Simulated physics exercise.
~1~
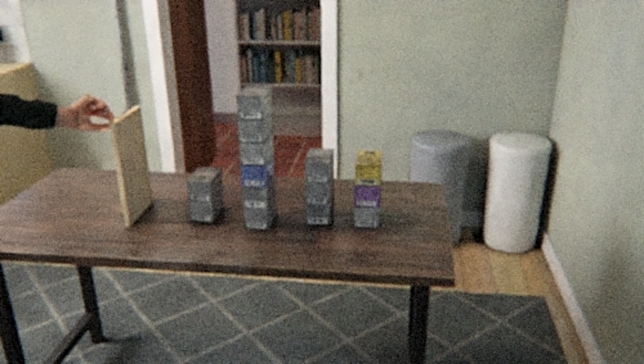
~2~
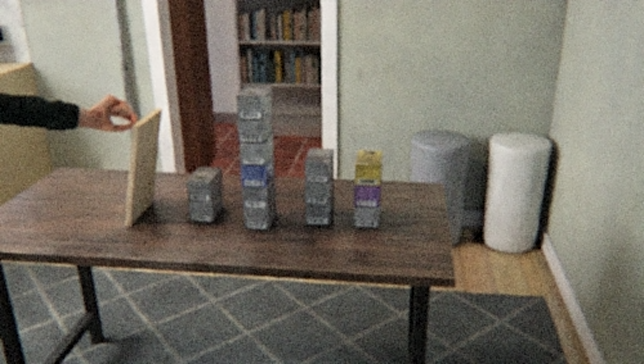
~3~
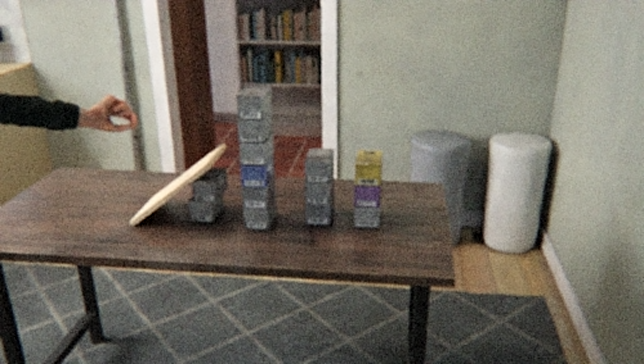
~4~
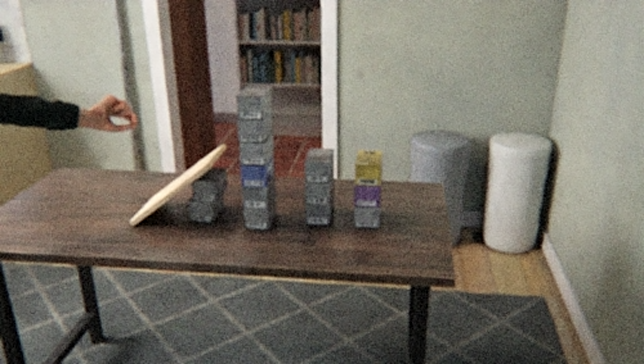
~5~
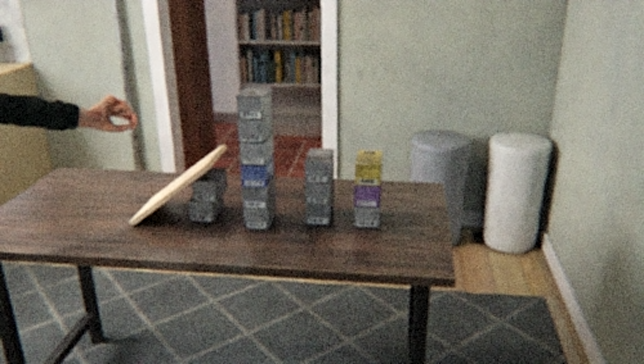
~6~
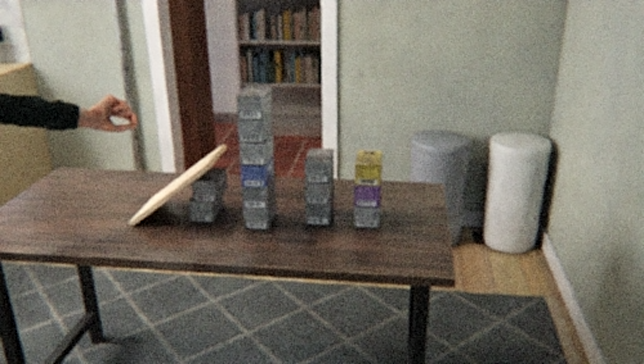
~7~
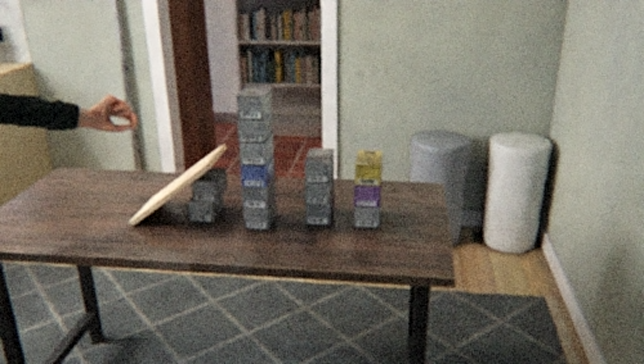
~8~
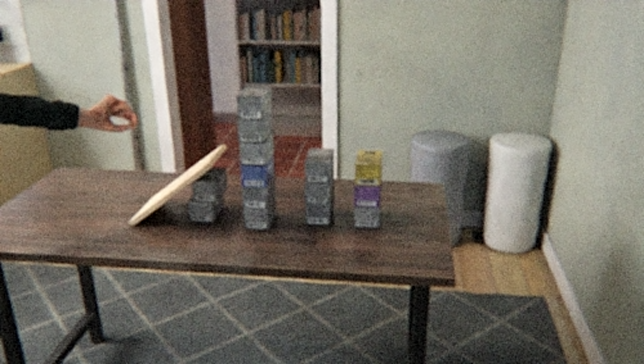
The footage shows a hand tipping an upright board rightward on a wooden table and letting go, so that it falls against the nearest short stack of grey packets and rests there, leaning, while the taller stack with a blue packet and the stack with purple and yellow packets stay standing.
